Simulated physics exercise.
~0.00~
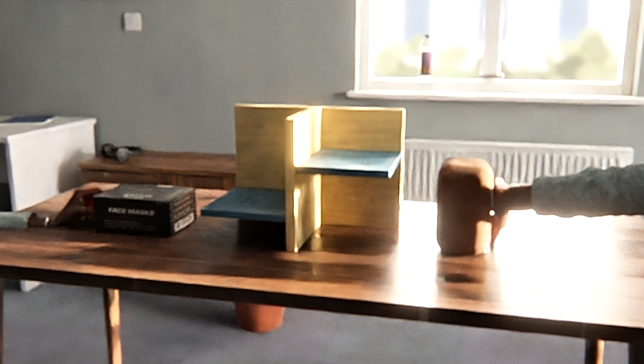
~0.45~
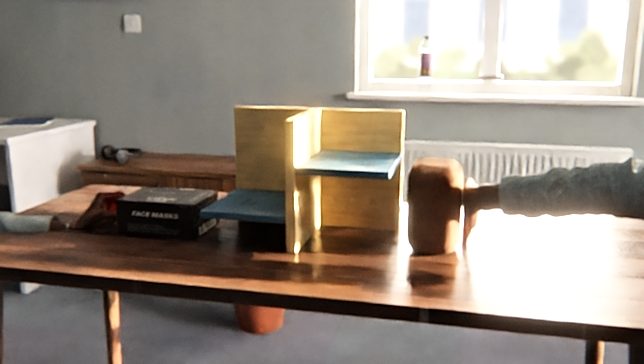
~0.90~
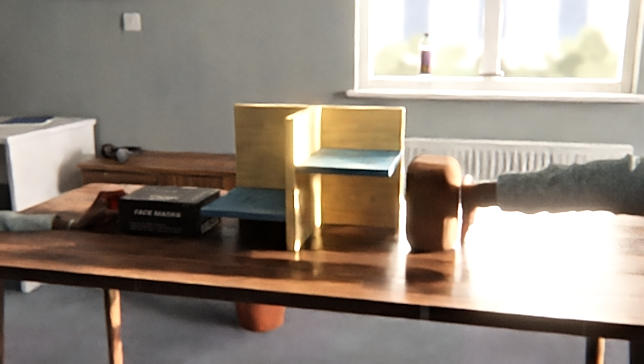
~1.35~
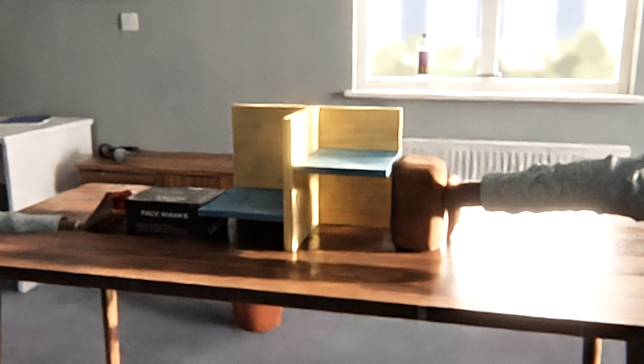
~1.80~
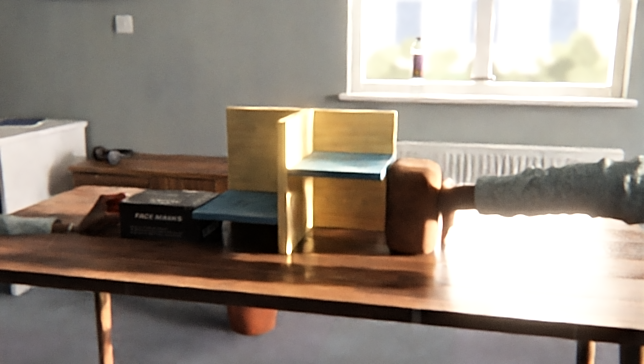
On a wooden table, hands slide a black box and brown loaf against shelves, where both stop.
